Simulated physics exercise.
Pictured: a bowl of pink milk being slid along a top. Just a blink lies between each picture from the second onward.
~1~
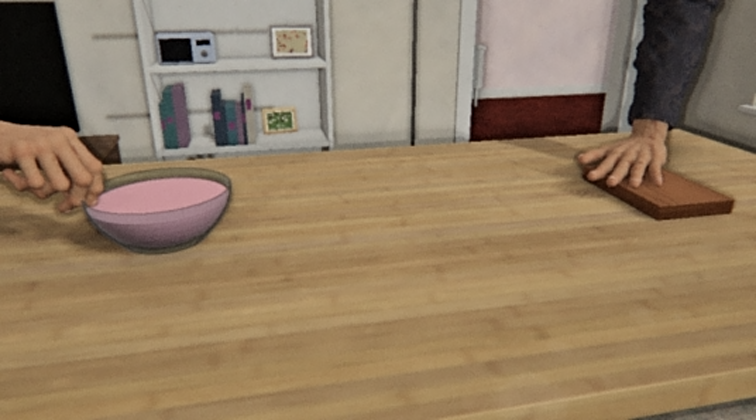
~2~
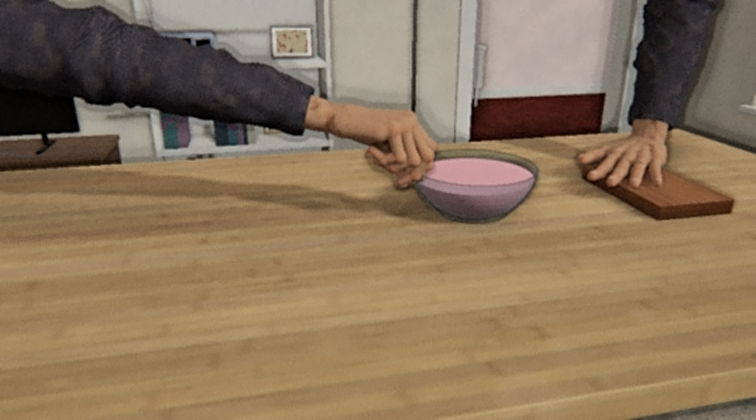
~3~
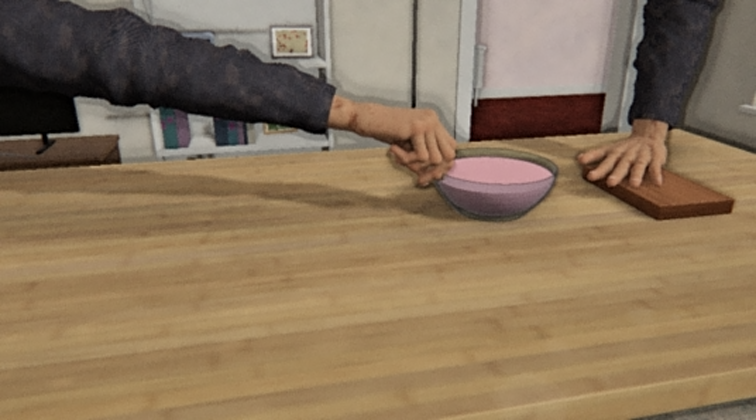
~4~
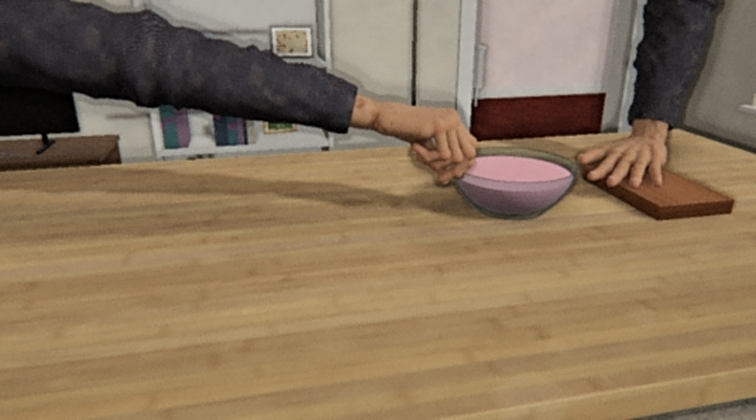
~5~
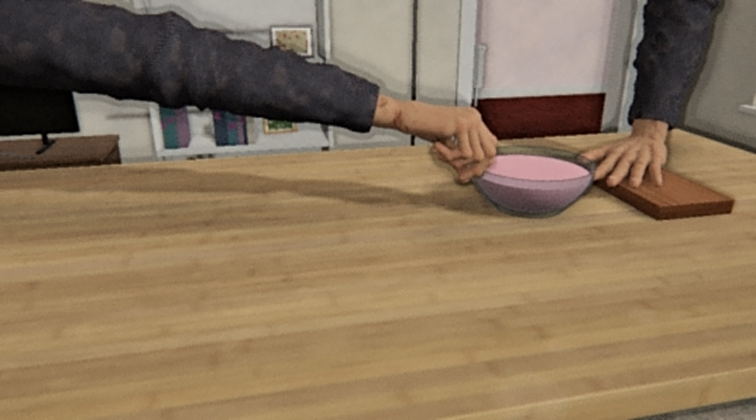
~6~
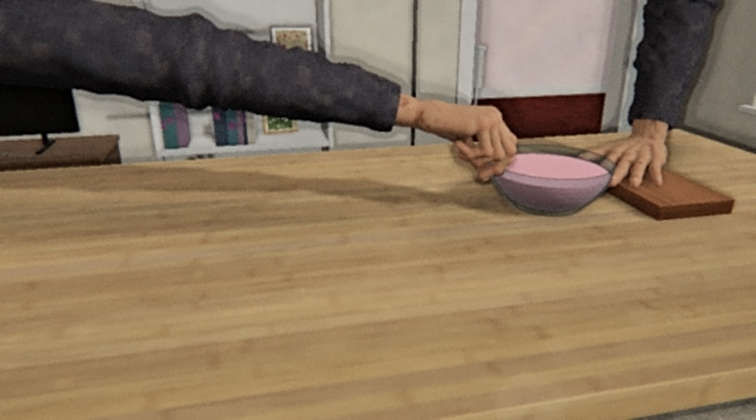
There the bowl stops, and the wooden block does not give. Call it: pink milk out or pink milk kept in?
Out.
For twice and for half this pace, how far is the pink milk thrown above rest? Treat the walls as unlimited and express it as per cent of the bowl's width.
Around 40 % and 10 %.
Soon after, the bowl meets the wooden block.
Later, the pink milk surges up the wall; some has gone over its rim.
In the end, the bowl stands at the wooden block; some has gone over its rim.
